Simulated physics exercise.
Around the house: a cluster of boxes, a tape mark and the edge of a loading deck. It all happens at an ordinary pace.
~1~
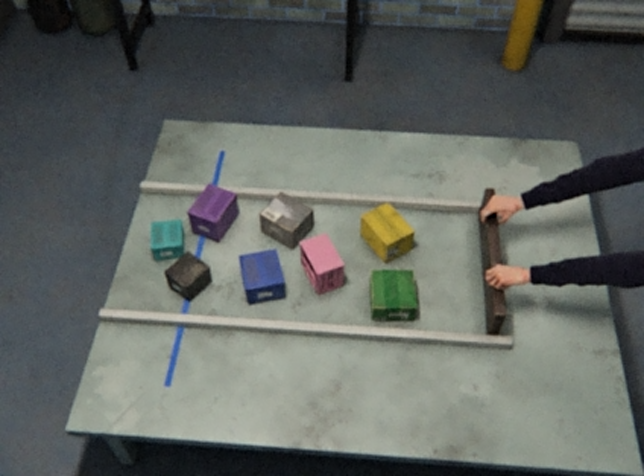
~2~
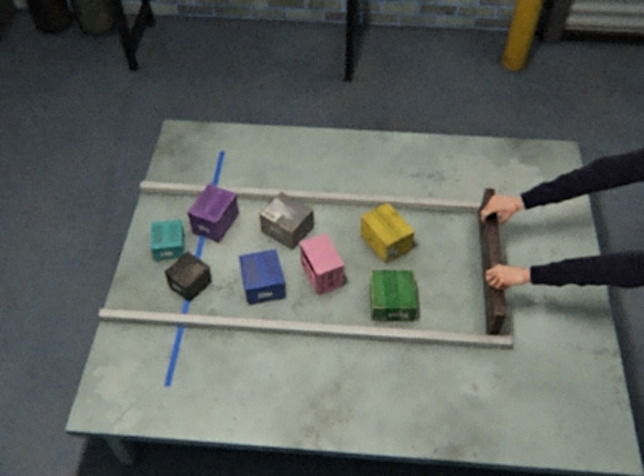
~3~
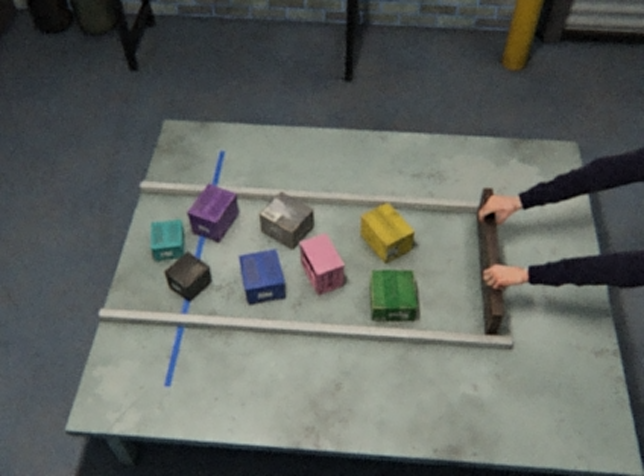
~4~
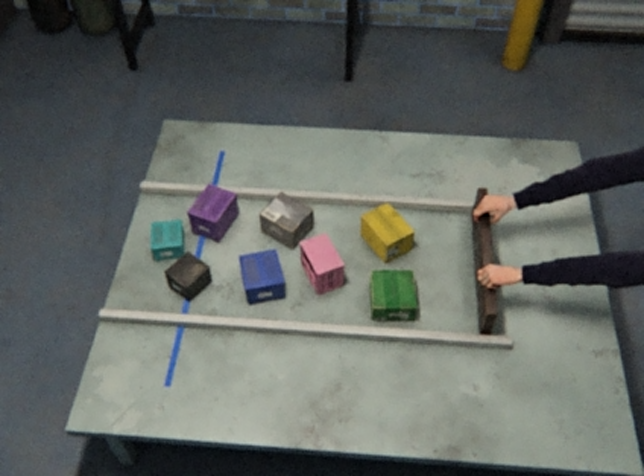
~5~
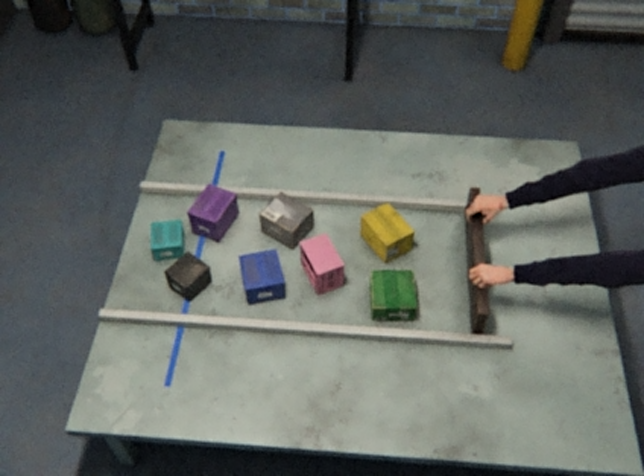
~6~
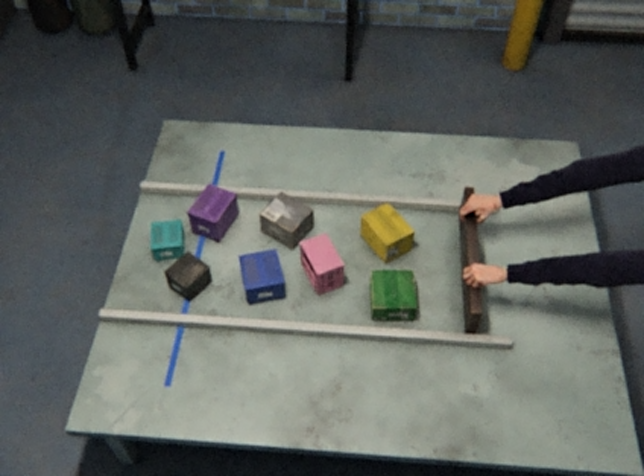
Two hands slide a dark plank slightly left along rails while the colored boxes stay still.
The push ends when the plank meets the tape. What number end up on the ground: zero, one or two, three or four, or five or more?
Here the number that fall off is three or four.
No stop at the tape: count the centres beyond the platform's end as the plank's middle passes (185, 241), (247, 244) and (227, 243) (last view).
It would be 4, 0 and 1.
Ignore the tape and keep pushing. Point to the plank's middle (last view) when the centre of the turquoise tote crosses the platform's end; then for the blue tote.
Near (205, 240) and (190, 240).
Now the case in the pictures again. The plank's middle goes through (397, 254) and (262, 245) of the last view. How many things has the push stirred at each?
2 and 8.
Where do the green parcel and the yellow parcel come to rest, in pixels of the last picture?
First (168, 279), then (188, 212).
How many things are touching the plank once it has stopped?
2 of them.
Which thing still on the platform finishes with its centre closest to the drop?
The blue tote ends nearest.
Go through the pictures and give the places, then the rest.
In the first picture, turquoise tote (168, 240); black tote (189, 277); purple tote (214, 213); plank (491, 260); tape (198, 254).
In the second picture, black tote (189, 277); blue tote (262, 277).
In the third picture, purple tote (214, 213); grey parcel (287, 221).
In the fourth picture, turquoise tote (168, 240); pink crate (322, 264).
In the fifth picture, black tote (189, 277); green parcel (393, 295).
In the sixth picture, turquoise tote (168, 240); black tote (189, 277); purple tote (214, 213); plank (470, 258); tape (198, 254).
Early on, none off yet; turquoise tote at rest near (168, 240); black tote at rest near (189, 277); purple tote at rest near (214, 213).
Finally, the number that fall off is three or four; lost, purple tote, black tote and turquoise tote.
